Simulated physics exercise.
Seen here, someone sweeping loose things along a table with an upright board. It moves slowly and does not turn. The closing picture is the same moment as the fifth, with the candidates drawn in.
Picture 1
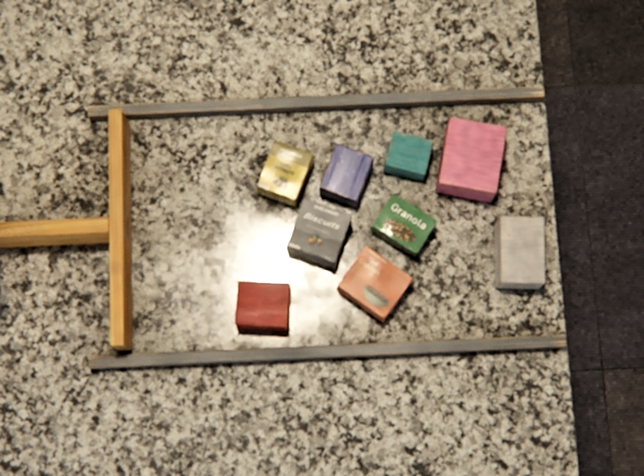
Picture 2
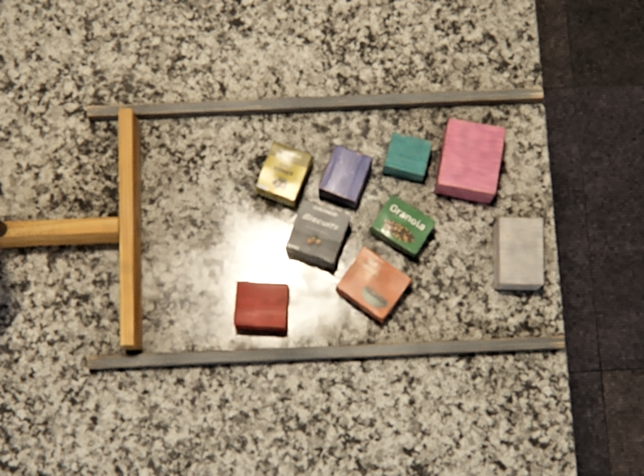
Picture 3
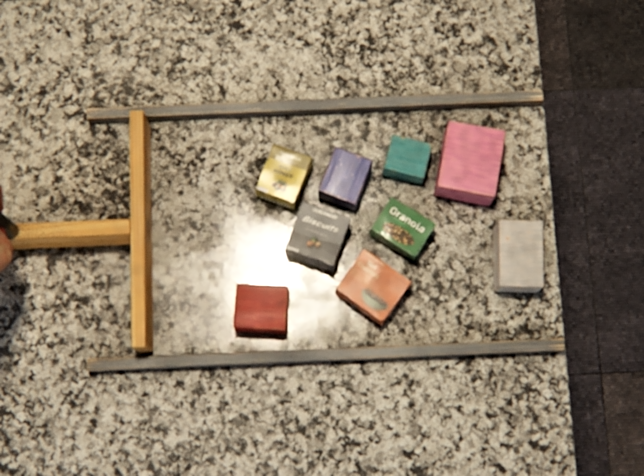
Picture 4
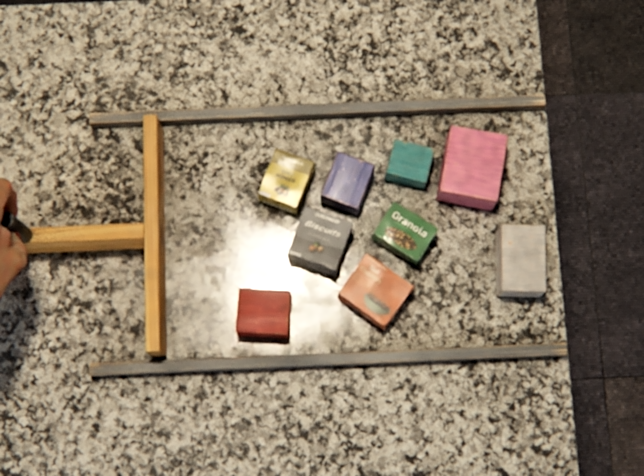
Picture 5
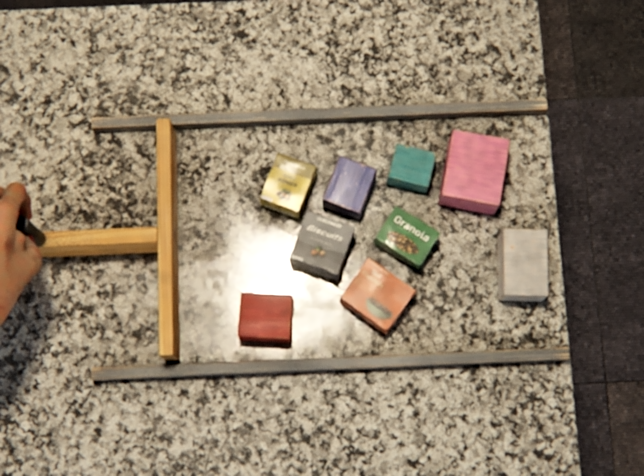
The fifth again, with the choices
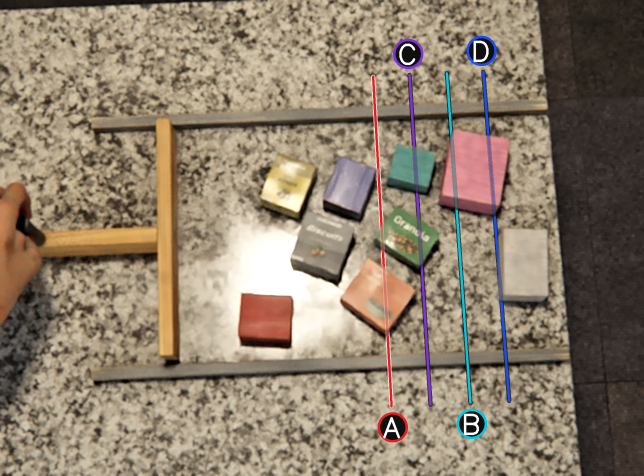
A wooden board slides slowly right between two rails toward several small coloured boxes.
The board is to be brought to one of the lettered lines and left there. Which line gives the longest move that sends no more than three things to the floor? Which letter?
No farther than B.
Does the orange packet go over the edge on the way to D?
By then, yes.
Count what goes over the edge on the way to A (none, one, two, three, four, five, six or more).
The count is none.
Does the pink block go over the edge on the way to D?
Yes.
On the copy, A at (382, 236); B at (458, 233); C at (420, 234); D at (496, 231).
On B. First, board (270, 230); red block (308, 315); yellow packet (300, 182).
Then, board (377, 225); pink block (534, 170); white block (536, 264).
Finally, board (457, 222); pink block over the edge; white block over the edge; three fallen.
By contrast, A is within the limit but short; C is within the limit but short; D drops six.
